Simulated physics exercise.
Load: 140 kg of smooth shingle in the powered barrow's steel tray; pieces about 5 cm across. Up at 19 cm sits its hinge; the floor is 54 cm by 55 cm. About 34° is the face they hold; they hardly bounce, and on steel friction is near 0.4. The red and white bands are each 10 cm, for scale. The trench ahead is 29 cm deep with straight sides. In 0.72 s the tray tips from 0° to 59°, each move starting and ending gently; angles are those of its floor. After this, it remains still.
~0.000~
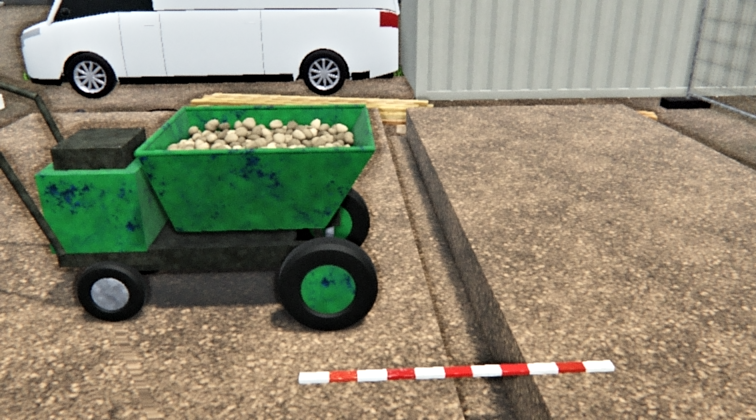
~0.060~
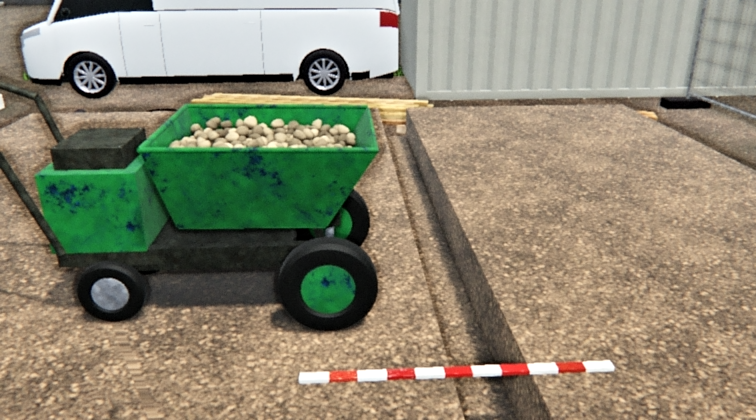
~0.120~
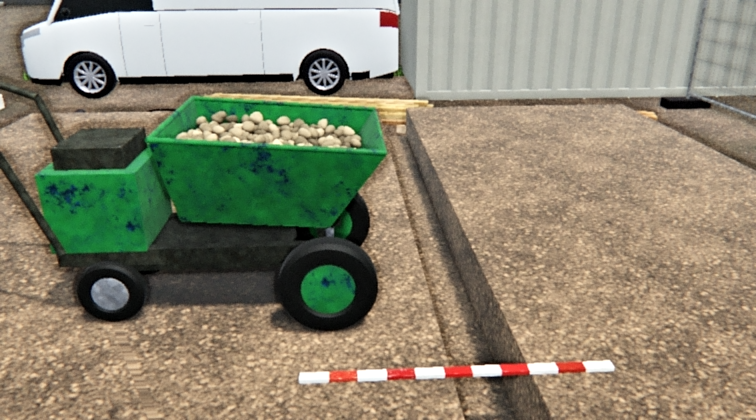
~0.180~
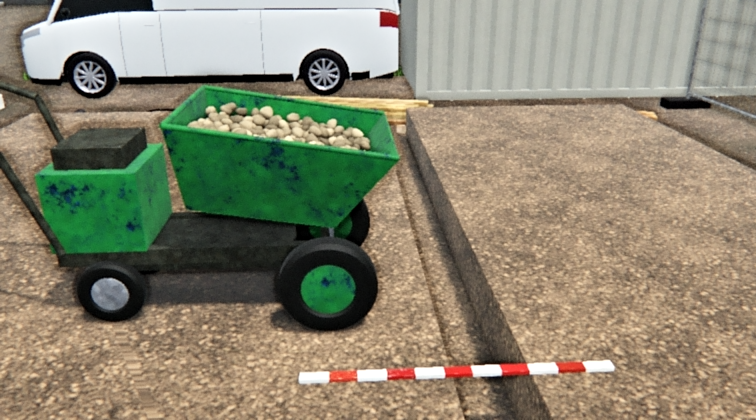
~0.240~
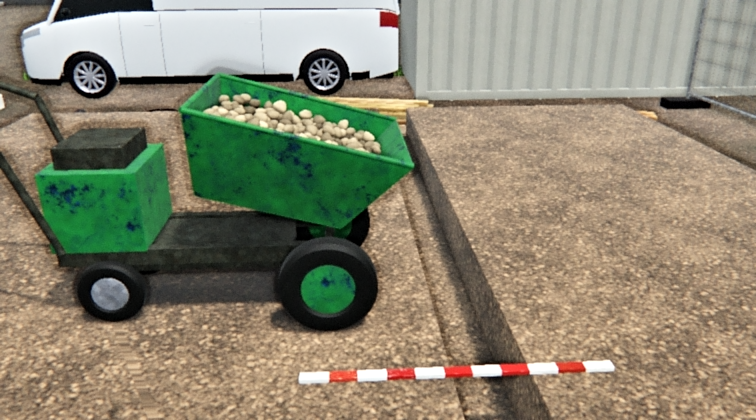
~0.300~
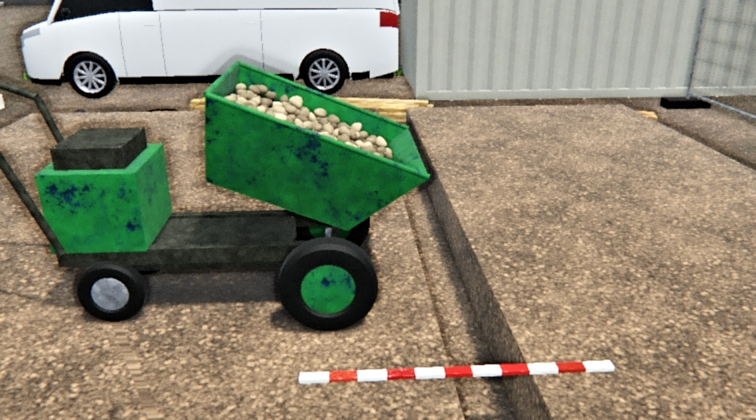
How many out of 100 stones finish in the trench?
About 18 of them.
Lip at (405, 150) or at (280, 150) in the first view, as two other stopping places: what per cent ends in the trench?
First some 10, then 45 per cent.
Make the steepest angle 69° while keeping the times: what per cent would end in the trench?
I'd expect around 40 in a hundred.
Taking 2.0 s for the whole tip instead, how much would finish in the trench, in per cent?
About 35 percent, I'd say.
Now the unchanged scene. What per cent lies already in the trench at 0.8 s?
Around 5 per cent of it, at that instant.
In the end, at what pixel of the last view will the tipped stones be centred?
Somewhere around (529, 280) in the last picture.
After 0.5 s the floor is at 50°; 100 % in the tray; the foremost stones are at (437, 203).
After 0.8 s the floor is at 59°; 90 % in the tray, 7 % in the trench, 4 % past the trench; the foremost stones are at (528, 273).
After 1.2 s the floor is at 59°; 55 % in the tray, 6 % in the trench, 39 % past the trench; the foremost stones are at (638, 275).
After 3.1 s the floor is at 59°; 39 % in the tray, 18 % in the trench, 42 % past the trench; the foremost stones are past the picture's edge.
